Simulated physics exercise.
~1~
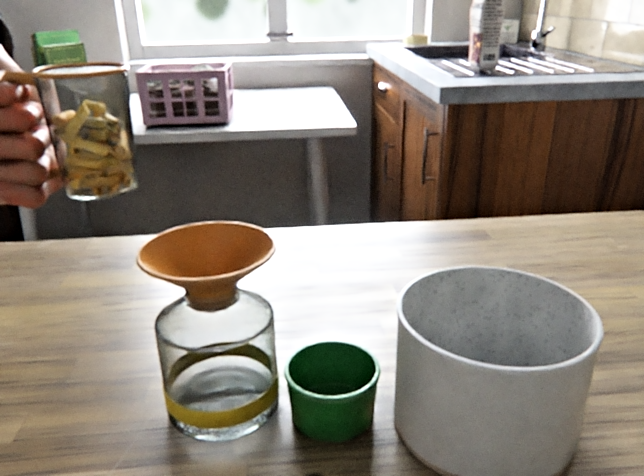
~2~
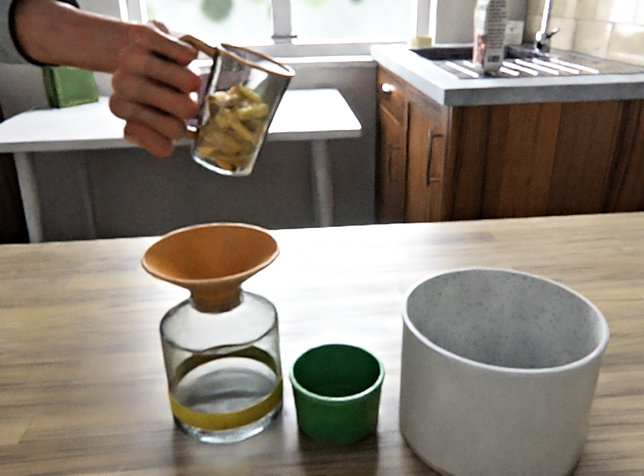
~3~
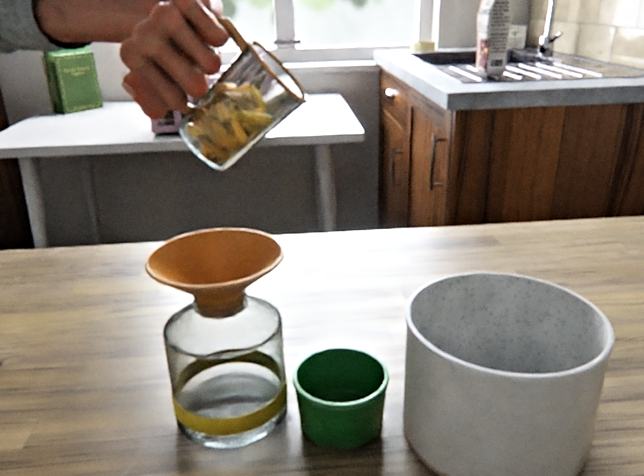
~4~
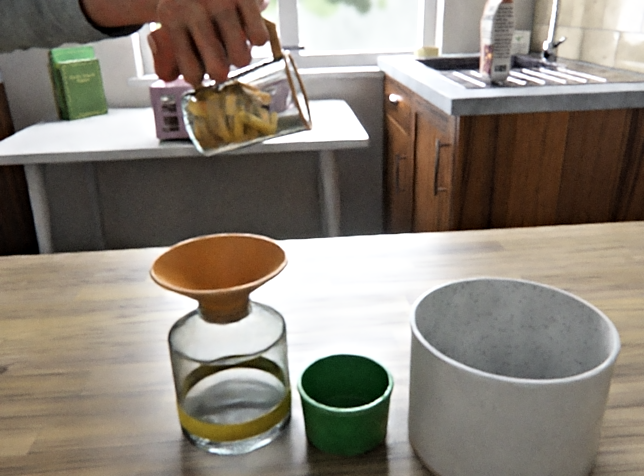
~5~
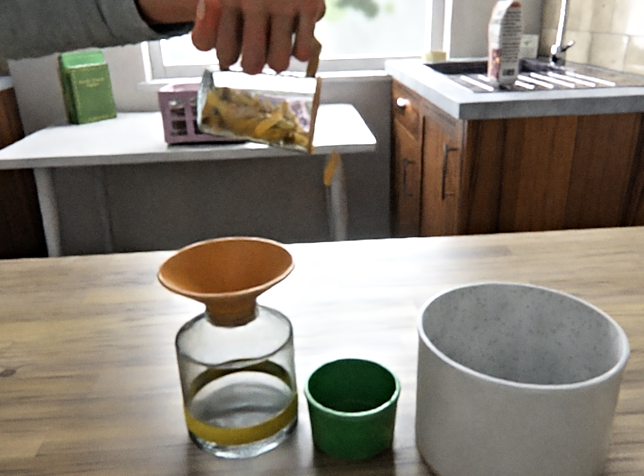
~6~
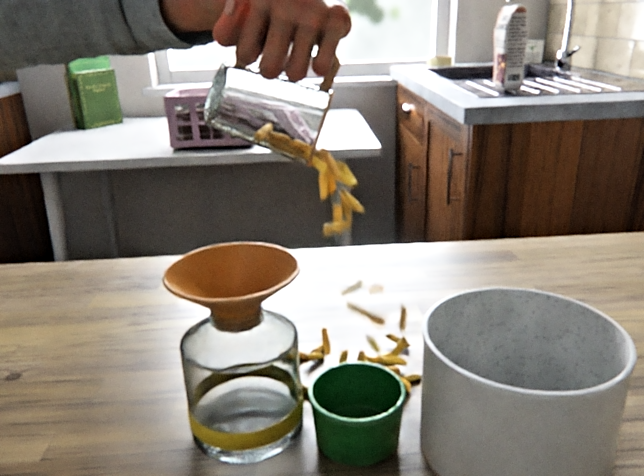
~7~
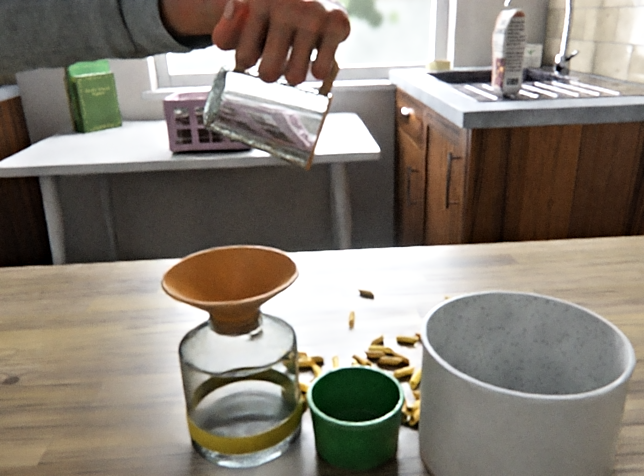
On a wooden kitchen table stood a yellow-banded glass jar with an orange funnel, a green dish and a white pot, when a hand tipped a clear cup of dry pasta above them and all the pieces spilled onto the table behind them.
